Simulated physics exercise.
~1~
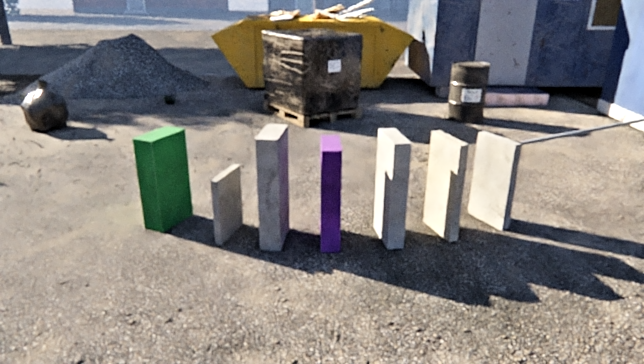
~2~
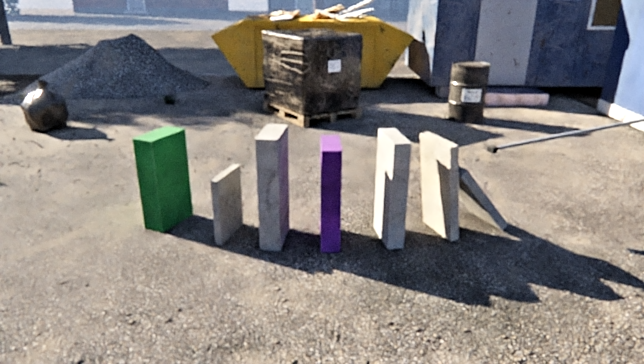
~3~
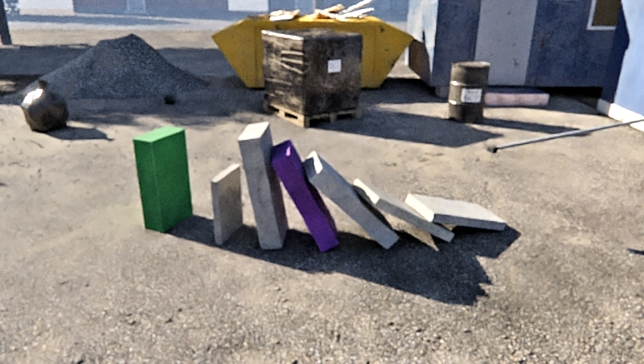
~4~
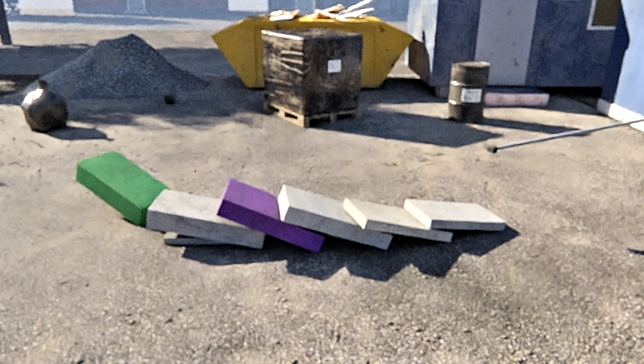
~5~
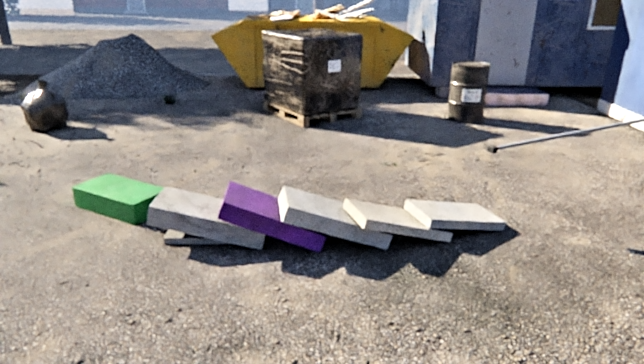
The clip opens on seven upright slabs of differing sizes, one green and one purple, standing in a curved row on a gravelly yard, with a yellow skip and a wrapped pallet behind. A pole lies near the right end as the rightmost slab tips left against its neighbour. The pale slabs on the right topple leftward in turn, and the purple one leans into the next. The fall runs on through the remaining pale slabs and reaches the green one, which tips left. It settles flat on the ground, leaving every slab down in an overlapping line.
